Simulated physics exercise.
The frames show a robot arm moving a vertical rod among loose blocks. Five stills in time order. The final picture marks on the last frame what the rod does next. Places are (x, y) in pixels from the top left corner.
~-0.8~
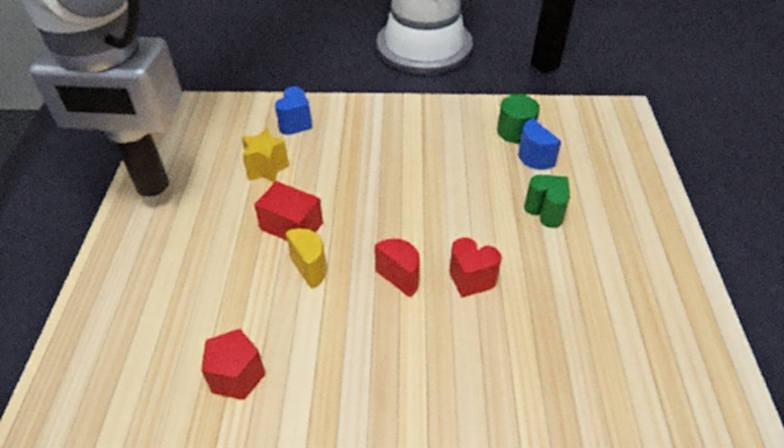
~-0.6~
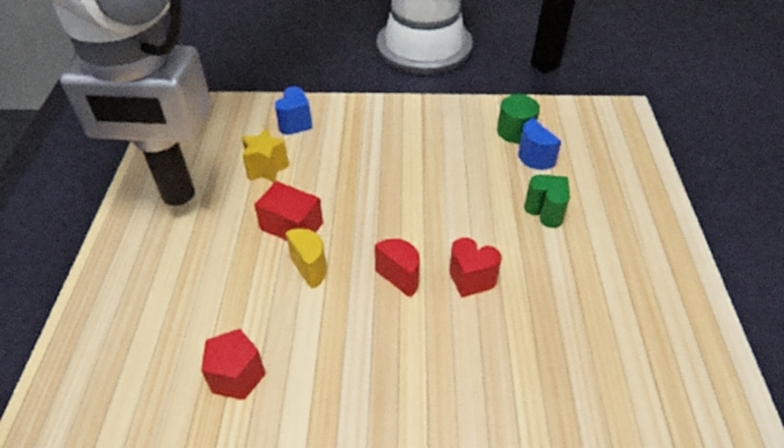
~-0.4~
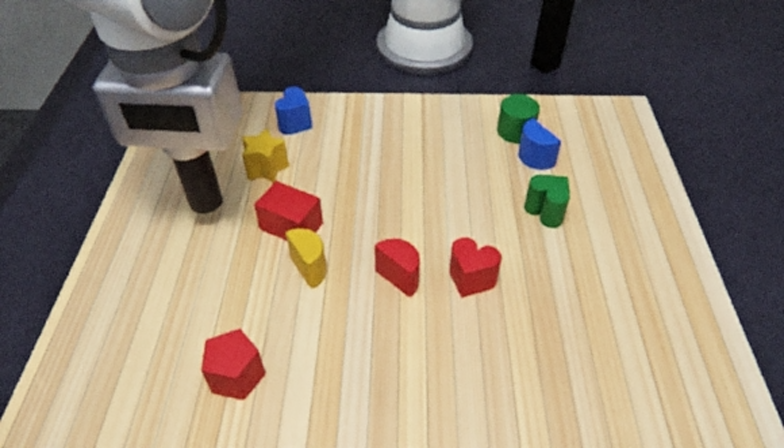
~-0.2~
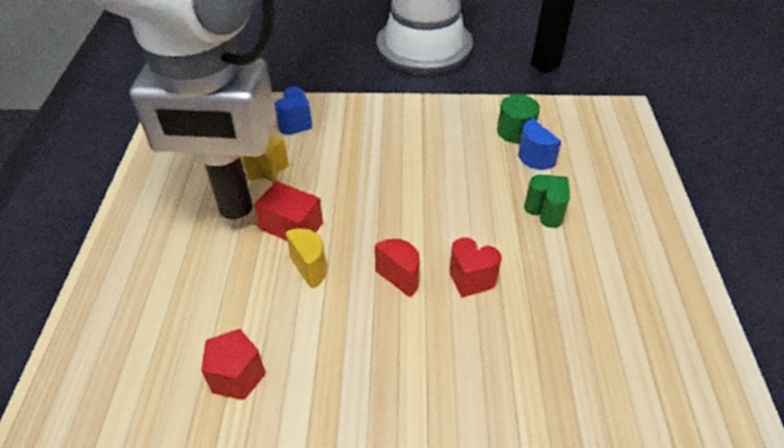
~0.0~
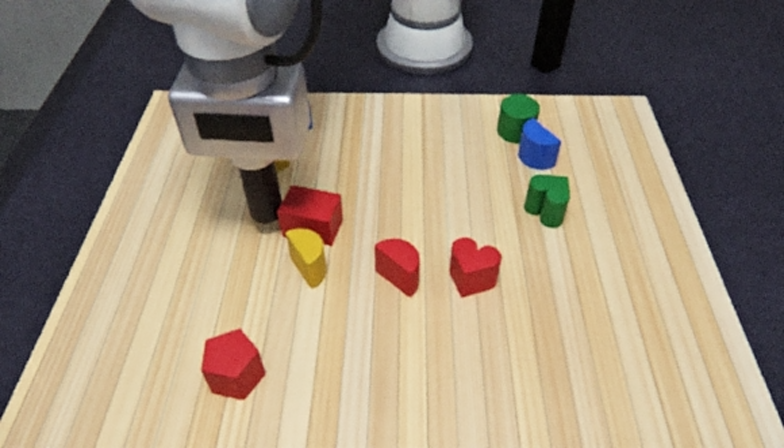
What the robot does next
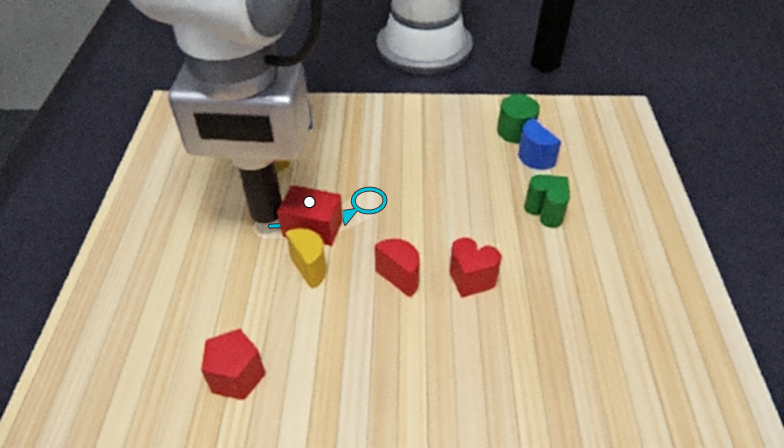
We see a robot arm holding a dark vertical rod above a wooden board of colourful blocks; it moves the rod rightward and slightly nearer the viewer, then pushes the red oblong block a short way right.
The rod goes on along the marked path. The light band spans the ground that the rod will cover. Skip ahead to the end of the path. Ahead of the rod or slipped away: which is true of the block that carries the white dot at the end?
Left aside or behind.
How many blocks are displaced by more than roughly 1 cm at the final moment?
Expect one.
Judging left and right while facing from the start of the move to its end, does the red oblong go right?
Going by the path, yes.
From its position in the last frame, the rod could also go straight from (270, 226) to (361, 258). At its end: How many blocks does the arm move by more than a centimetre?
Moved: 1.
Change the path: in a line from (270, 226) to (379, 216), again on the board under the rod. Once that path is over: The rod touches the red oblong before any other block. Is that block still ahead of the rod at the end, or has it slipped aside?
I predict the rod still has it in front.
Drawn move, from (270, 226) by way of (307, 224) and (342, 218) to (369, 200); the dot is on the red oblong.
What follows on the original path. One third of the way, rod (305, 210); red oblong (348, 201).
Two thirds of the way, rod (341, 203); red oblong (384, 198).
At the end, rod (368, 186); yellow half-round block still; red oblong (397, 197), turned 25° clockwise.
